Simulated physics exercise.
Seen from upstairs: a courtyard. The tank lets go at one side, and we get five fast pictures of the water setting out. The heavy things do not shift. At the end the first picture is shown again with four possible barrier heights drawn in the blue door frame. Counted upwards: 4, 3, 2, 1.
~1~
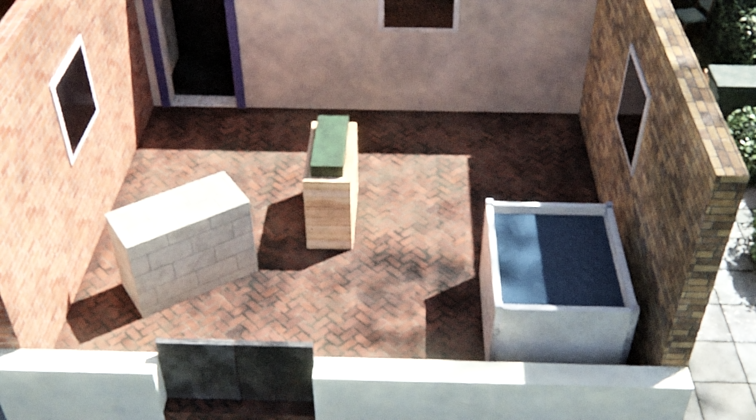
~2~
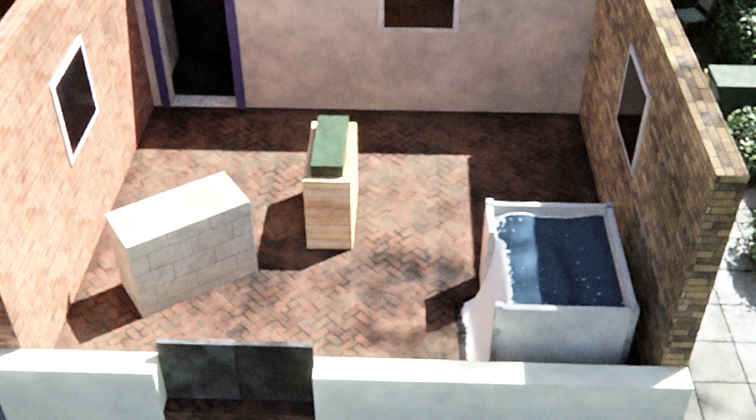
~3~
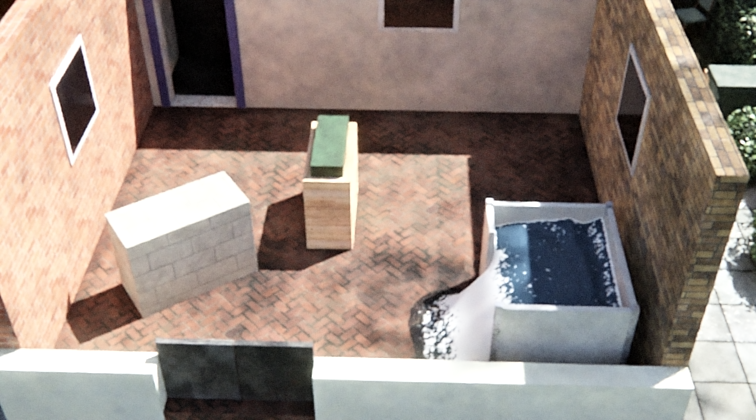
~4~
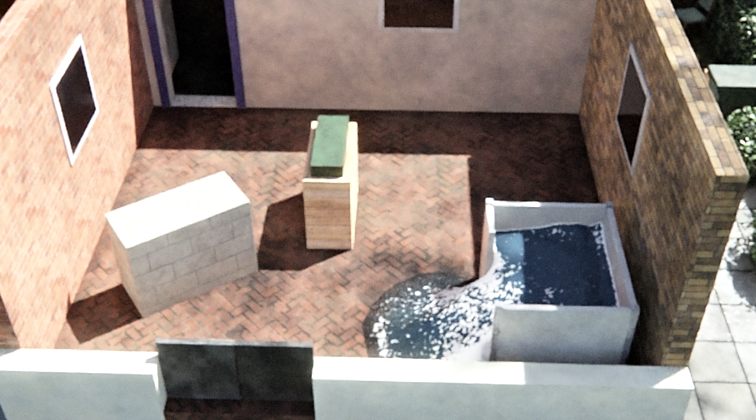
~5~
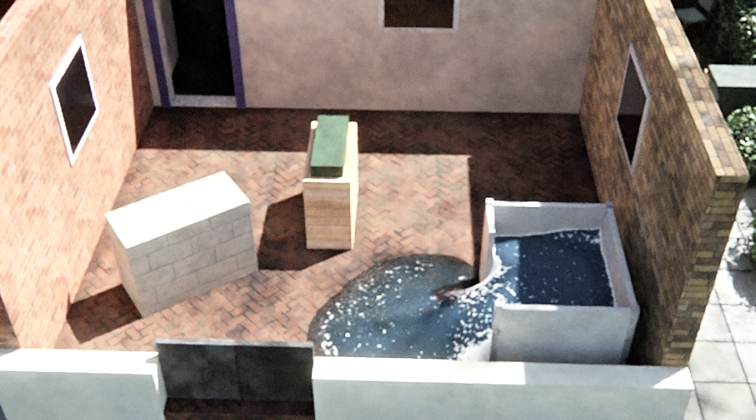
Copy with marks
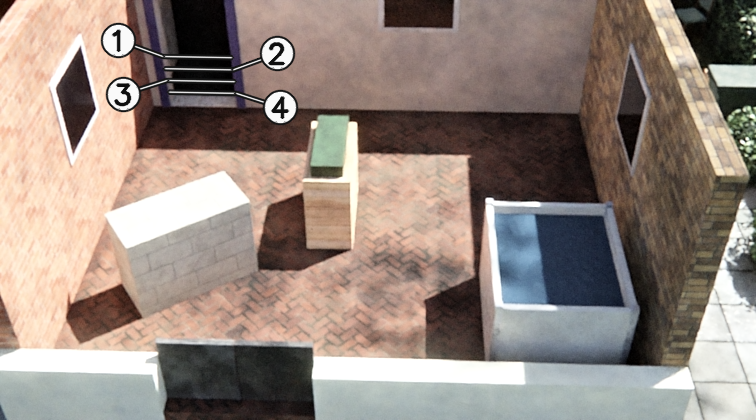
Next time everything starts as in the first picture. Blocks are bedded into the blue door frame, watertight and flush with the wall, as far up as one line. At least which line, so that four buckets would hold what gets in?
That is mark 4.
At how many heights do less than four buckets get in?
All four.
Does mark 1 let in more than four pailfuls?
No, that is safe.
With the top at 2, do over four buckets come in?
No, that is safe.
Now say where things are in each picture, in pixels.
Water in the tank at rest, its middle at (556, 259); foot of the blue doorway at (204, 107); shut gate at (236, 351).
Water covers 1 % of the ground and shows as far out as (474, 301).
Water covers 3 % of the ground and shows as far out as (428, 300).
Water covers 7 % of the ground and shows as far out as (375, 316).
Water covers 11 % of the ground and shows as far out as (321, 319).
On the marked copy, 1 at (197, 57); 2 at (199, 69); 3 at (200, 81); 4 at (202, 92); from the bottom up 4, 3, 2, 1.
With 1, nothing gets over.
With 2, nothing gets over.
With 3, nothing gets over.
With 4, a splash gets over, under a bucket.
